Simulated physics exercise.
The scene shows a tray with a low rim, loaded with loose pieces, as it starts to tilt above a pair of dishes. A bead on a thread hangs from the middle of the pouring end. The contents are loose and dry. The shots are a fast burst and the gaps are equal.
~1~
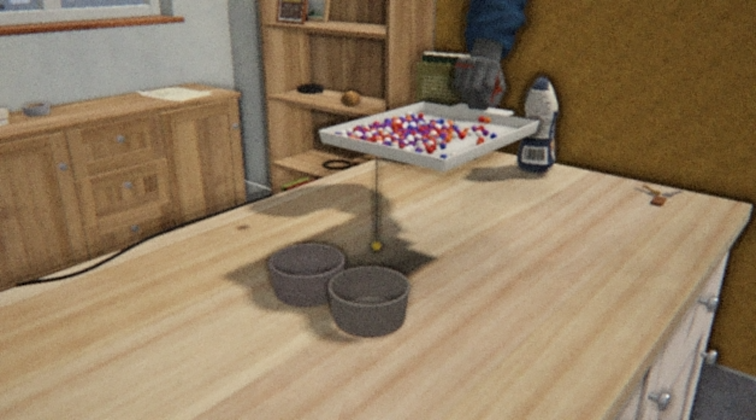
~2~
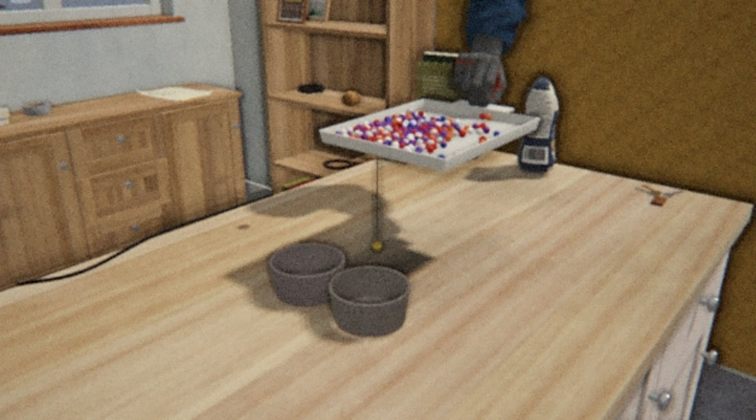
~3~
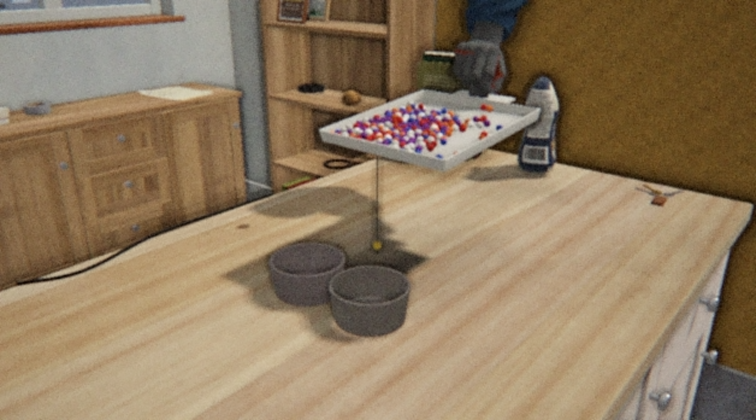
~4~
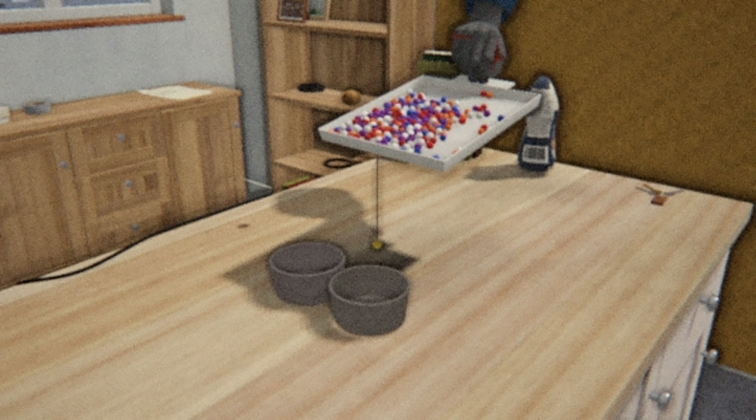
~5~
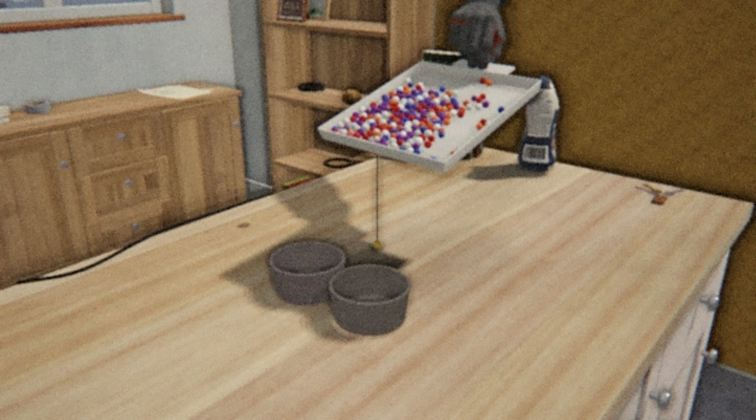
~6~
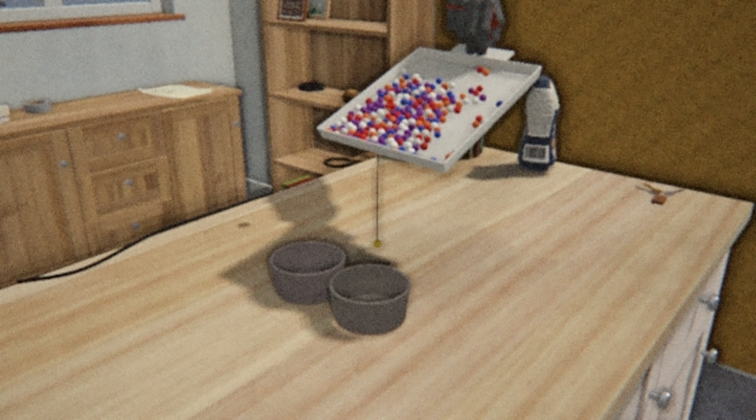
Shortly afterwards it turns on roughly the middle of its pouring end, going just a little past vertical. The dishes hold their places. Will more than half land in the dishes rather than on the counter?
Yes.
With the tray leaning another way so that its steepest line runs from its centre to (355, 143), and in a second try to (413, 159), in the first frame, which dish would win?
The left-side dish first and The right-side dish second.
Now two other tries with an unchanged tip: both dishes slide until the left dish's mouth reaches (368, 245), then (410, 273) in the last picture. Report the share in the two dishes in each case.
First placement: Some 0 %; second placement: Some 30 %.
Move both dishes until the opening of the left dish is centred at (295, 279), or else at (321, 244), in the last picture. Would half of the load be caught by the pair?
Short of half and then Short of half.
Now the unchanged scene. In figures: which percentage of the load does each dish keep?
Final share: Left dish at 20 per cent, right dish at 40 per cent.
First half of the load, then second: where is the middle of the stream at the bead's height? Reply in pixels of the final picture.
The leading part at (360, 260), the rest of it at (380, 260).
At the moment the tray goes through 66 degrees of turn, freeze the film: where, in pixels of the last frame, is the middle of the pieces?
Look around (385, 137) in the last picture.
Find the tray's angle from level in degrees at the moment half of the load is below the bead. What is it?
Around 95° of tilt.
Soon after the last picture, tray tipped steeply; most on the tray; a stray few in the right dish; a stray few in the left dish; a stray few outside both; a small part in the air.
A little later, tray tipped past a quarter turn; a small part on the tray; about a third in the right dish; about a quarter in the left dish; about a quarter outside both; about a quarter in the air.
Later still, tray tipped past a quarter turn; about a third in the right dish; about a quarter in the left dish; about a third outside both.
By the end, tray tipped past a quarter turn; about a third in the right dish; about a quarter in the left dish; about a third outside both.
